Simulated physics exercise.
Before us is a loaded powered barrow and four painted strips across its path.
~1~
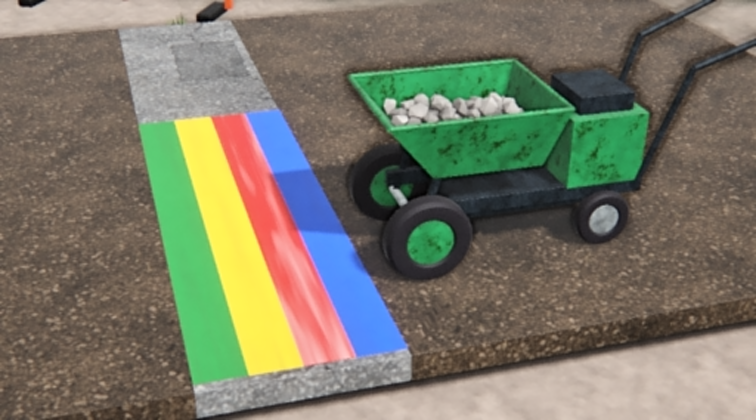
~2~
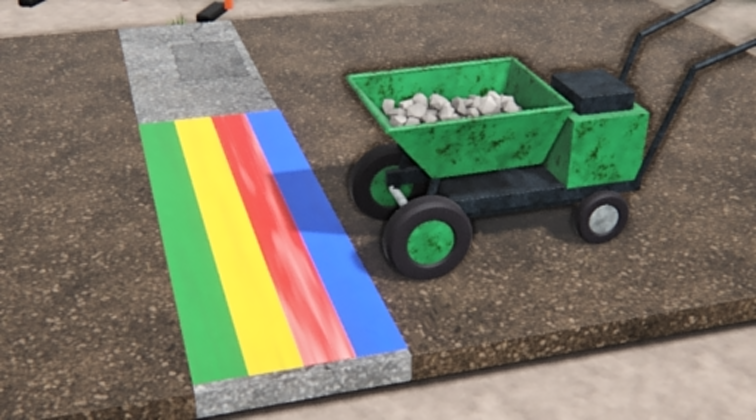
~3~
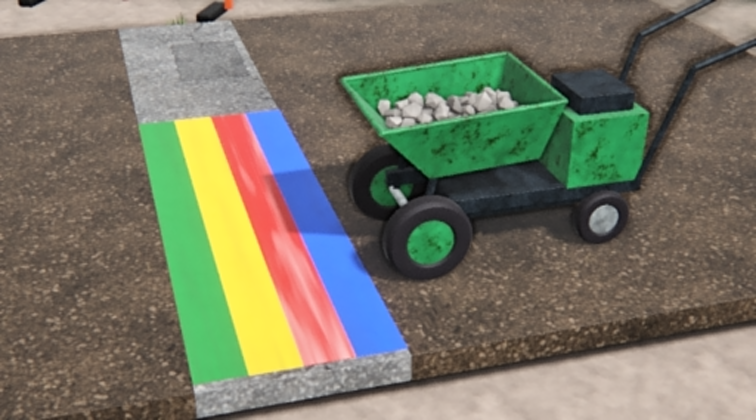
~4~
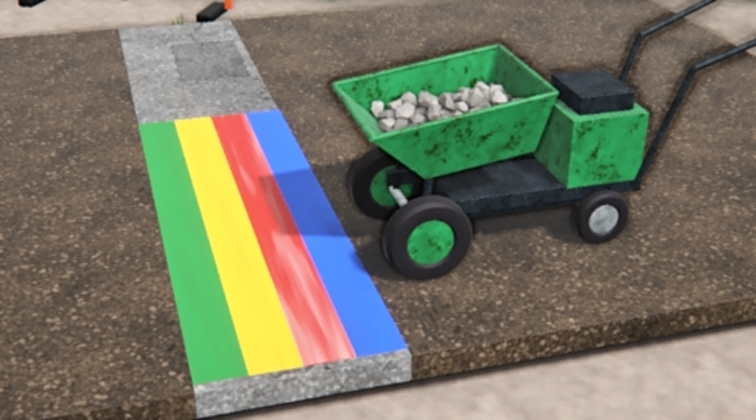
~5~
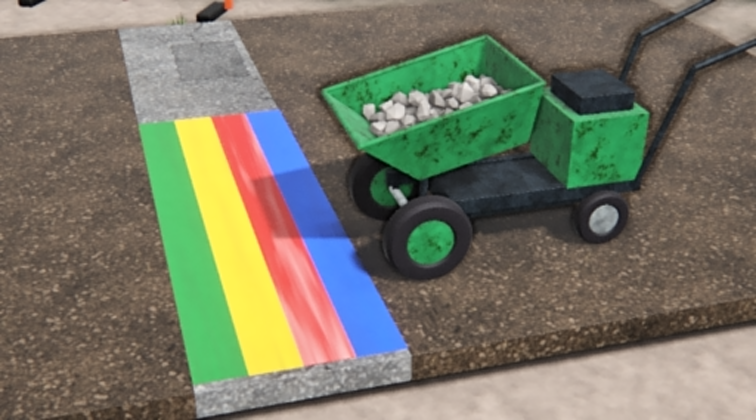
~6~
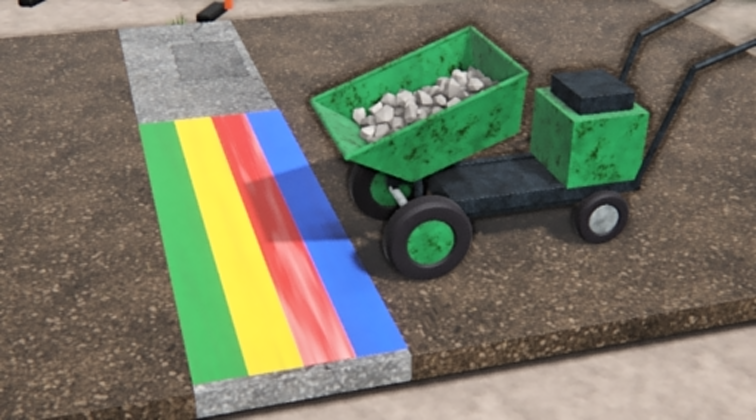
To begin with, a green powered barrow loaded with broken stones stands with its skip level, facing blue, red, yellow and green painted strips on its left. The skip then tilts gradually forward toward the strips, its rear rising, while the wheels stay put and the stones remain inside.
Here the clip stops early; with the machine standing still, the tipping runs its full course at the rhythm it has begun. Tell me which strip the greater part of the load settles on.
The greater part settles on the yellow strip.
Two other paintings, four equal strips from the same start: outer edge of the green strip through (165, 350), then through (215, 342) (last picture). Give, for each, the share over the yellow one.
Roughly 40 percent first, then roughly 40 percent.
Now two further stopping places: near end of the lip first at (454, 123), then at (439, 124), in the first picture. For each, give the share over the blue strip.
That would be roughly 30 in a hundred and then roughly 10 in a hundred.
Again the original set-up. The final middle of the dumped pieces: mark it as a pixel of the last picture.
Close to (241, 259), more or less.
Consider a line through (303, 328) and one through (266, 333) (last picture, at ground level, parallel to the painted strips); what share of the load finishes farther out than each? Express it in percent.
Close to 70 and 40 per cent respectively.
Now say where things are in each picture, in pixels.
In the first picture, lip of the skip near (390, 130), level; top of the load near (447, 111), broken stones; blue strip near (363, 314); red strip near (314, 321); yellow strip near (263, 329); green strip near (211, 338).
In the second picture, lip of the skip near (388, 131), level; top of the load near (446, 111).
In the third picture, lip of the skip near (382, 134), tipped barely; top of the load near (467, 112).
In the fourth picture, lip of the skip near (372, 139), tipped a little; top of the load near (476, 113).
In the fifth picture, lip of the skip near (360, 147), tipped a little; top of the load near (482, 102).
In the sixth picture, lip of the skip near (347, 157), tipped clearly; top of the load near (470, 95); blue strip near (363, 314); red strip near (314, 321); yellow strip near (263, 329); green strip near (211, 338).
Shortly afterwards, skip tipped steeply; the whole lot in the skip.
Next, skip tipped right over; near two thirds in the skip; a little over the red strip; near a quarter over the yellow strip; only a few over the green strip.
Some moments later, skip tipped right over; near a quarter in the skip; a little over the red strip; near a third over the yellow strip; near a quarter over the green strip; only a few off the paint.
In the end, skip tipped right over; near a quarter in the skip; none at all over the blue strip; near a quarter over the red strip; near a third over the yellow strip; near a quarter over the green strip; only a few off the paint.
